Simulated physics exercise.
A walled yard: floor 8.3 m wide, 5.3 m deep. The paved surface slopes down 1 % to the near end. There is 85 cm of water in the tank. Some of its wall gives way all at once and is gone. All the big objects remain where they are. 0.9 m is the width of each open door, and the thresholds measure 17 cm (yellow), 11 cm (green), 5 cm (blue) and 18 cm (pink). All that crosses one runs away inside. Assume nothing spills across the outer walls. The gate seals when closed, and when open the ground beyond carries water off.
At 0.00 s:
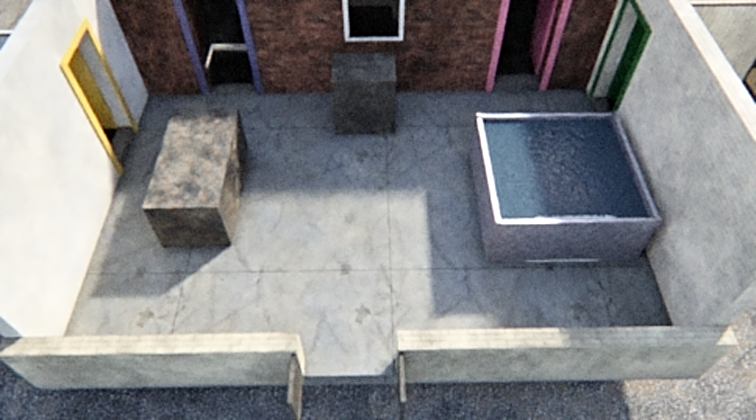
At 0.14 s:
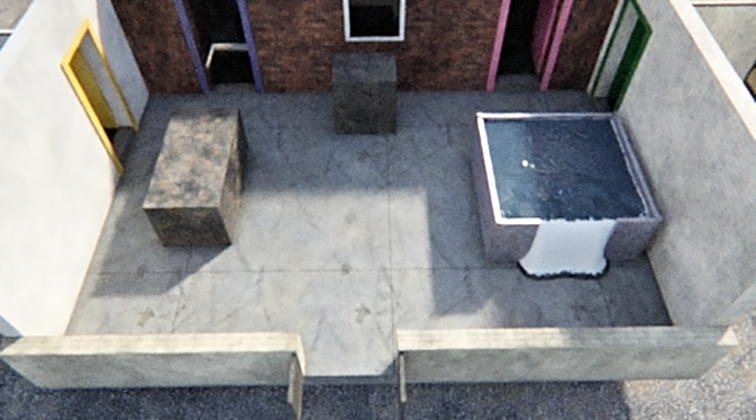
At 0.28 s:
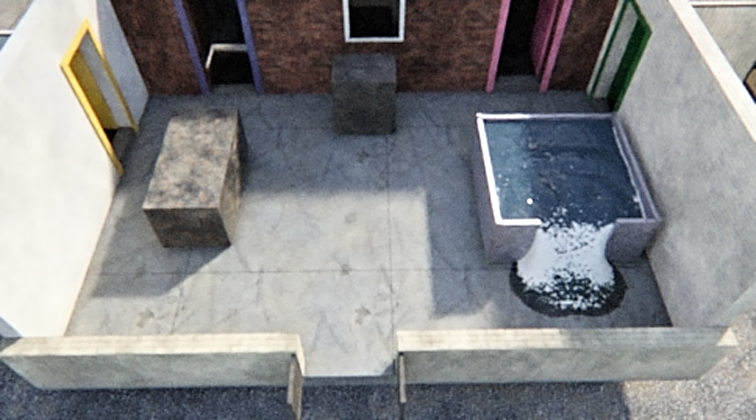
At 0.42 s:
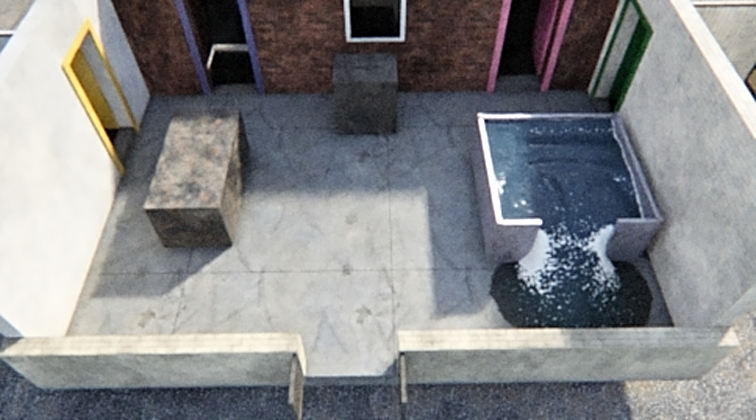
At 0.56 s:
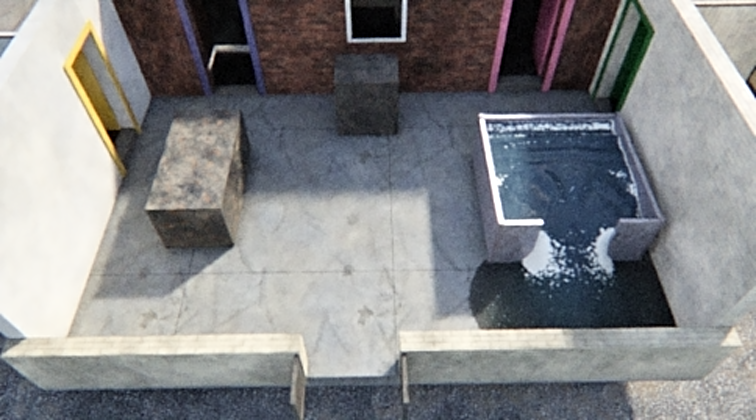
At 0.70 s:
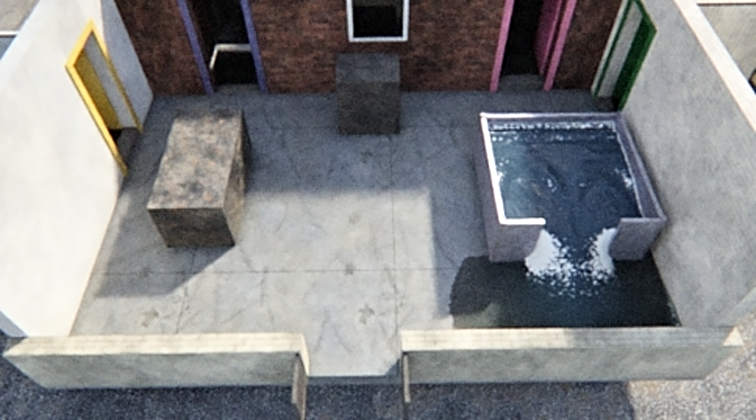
A walled yard with a cracked grey floor is seen from high above its low near wall, which has a gap. A dark brown block stands left, another at the brick back wall, yellow, purple, pink and green doorways line the sides and back, and a pale purple tank of water sits right. Its front opens and water pours out white, spreading darkly along the near wall and leftward, while the view barely shifts.
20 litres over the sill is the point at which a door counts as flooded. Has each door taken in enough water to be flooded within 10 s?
The yellow door lets in less than the cap; the green door lets in less than the cap; the blue door lets in more than the cap; the pink door lets in less than the cap.
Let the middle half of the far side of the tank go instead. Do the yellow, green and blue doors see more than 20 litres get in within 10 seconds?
In that case, yellow door: Less than that, green door: More than that, blue door: Less than that.
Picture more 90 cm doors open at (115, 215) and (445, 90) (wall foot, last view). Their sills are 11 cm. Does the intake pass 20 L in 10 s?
Less, less.
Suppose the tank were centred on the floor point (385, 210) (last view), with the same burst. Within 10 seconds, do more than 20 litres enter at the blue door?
Then the blue door stays within it.
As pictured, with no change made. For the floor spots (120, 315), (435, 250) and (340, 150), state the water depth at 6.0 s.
Spot one 17 cm, spot two 1 cm, spot three 4 cm.
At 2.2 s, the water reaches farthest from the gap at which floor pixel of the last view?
That would be close to (169, 360).
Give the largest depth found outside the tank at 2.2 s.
Around 52 centimetres.
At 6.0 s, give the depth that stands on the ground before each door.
Depths in cm: Yellow 4, green 4, blue 6, pink 8.
After 1.4 s water covers 15 % of the floor and is deepest (70 cm) near (688, 353); yellow door not reached, green door not reached, blue door not reached, pink door not reached.
After 2.2 s water covers 30 % of the floor and is deepest (52 cm) near (688, 353); yellow door not reached, green door not reached, blue door not reached, pink door not reached.
After 3.5 s water covers 60 % of the floor and is deepest (38 cm) near (579, 354); yellow door not reached, green door 8 cm at the sill, 0 L in, blue door not reached, pink door 9 cm at the sill, 0 L in.
After 6.0 s water covers 90 % of the floor and is deepest (25 cm) near (579, 354); yellow door 4 cm at the sill, 0 L in, green door 4 cm at the sill, 0 L in, blue door 6 cm at the sill, 4 L in, pink door 8 cm at the sill, 0 L in.
After 10.0 s water covers 100 % of the floor and is deepest (16 cm) near (674, 353); yellow door 13 cm at the sill, 0 L in, green door 3 cm at the sill, 0 L in, blue door 10 cm at the sill, 55 L in, pink door 5 cm at the sill, 0 L in.
